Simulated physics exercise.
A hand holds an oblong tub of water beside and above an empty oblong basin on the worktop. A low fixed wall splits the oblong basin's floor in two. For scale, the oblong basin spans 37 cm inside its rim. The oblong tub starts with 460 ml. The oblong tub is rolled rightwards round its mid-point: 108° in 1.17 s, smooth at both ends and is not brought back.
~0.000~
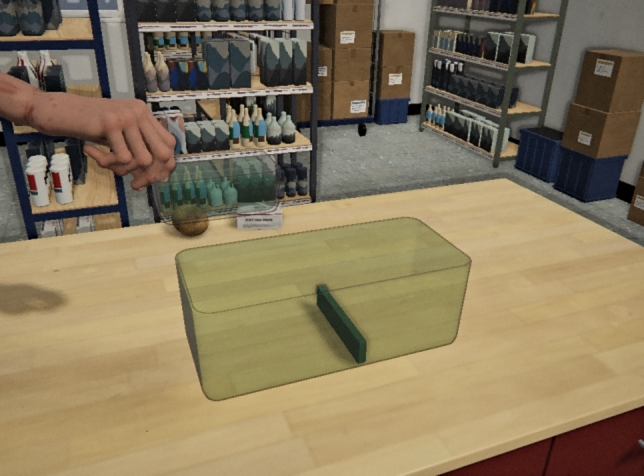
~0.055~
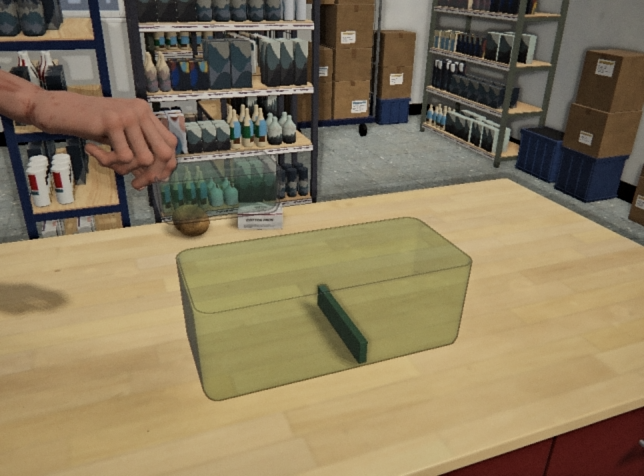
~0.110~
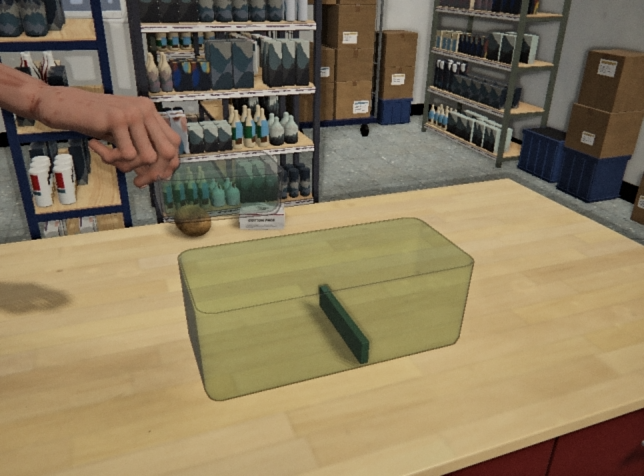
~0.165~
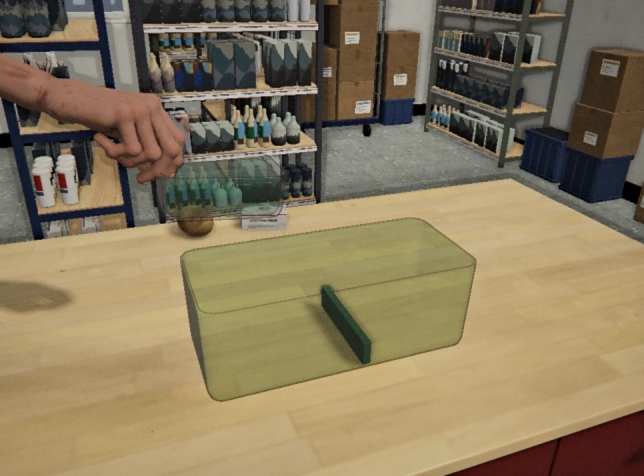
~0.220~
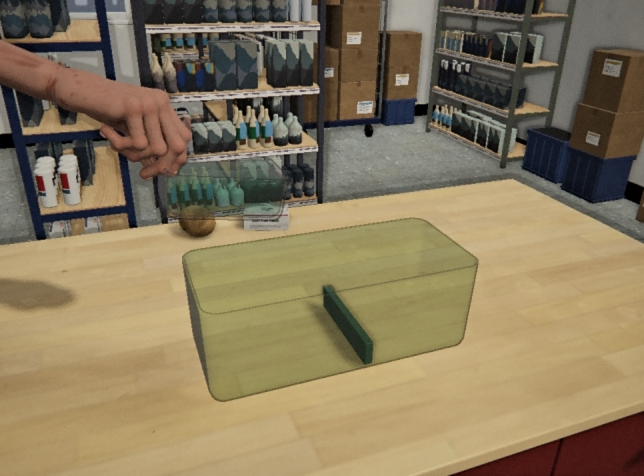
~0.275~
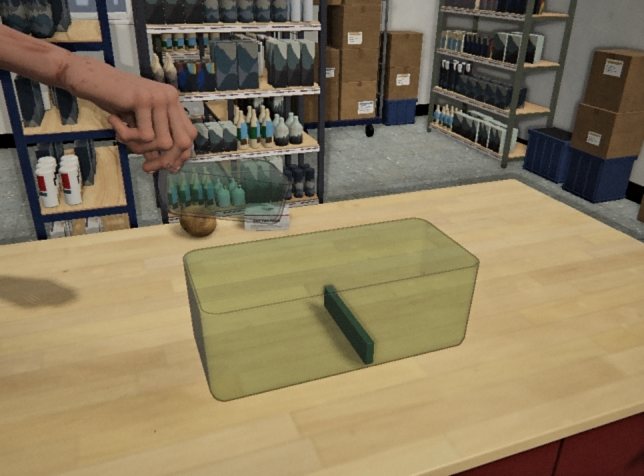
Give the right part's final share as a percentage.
The far part has some 7 per cent.
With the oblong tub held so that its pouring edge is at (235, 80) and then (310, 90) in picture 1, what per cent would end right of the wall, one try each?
First 10, then 75 per cent.
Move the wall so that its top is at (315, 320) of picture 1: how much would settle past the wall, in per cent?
In that case some 65 per cent.
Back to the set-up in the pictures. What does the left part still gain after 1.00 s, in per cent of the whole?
Near 6 in a hundred.
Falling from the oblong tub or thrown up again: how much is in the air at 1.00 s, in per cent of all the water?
Near 4 in a hundred.
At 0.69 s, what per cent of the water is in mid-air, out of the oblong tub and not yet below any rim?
About 36 per cent.
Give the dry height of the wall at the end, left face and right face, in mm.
Left about 22 mm, right about 34 mm.
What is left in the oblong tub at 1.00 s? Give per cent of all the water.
Near 3 in a hundred.
By 0.69 s the tilt is 70° and 22 per cent is still to pour, 42 is left of the wall and 1 right of it.
By 1.00 s the tilt is 102° and 3 per cent is still to pour, 87 is left of the wall and 6 right of it.
By 1.32 s the tilt is 108° and 0 per cent is still to pour, 93 is left of the wall and 7 right of it.
By 1.67 s the tilt is 108° and 0 per cent is still to pour, 92 is left of the wall and 7 right of it.
At rest 92 per cent lies left of the wall, 7 right of it and 1 outside.
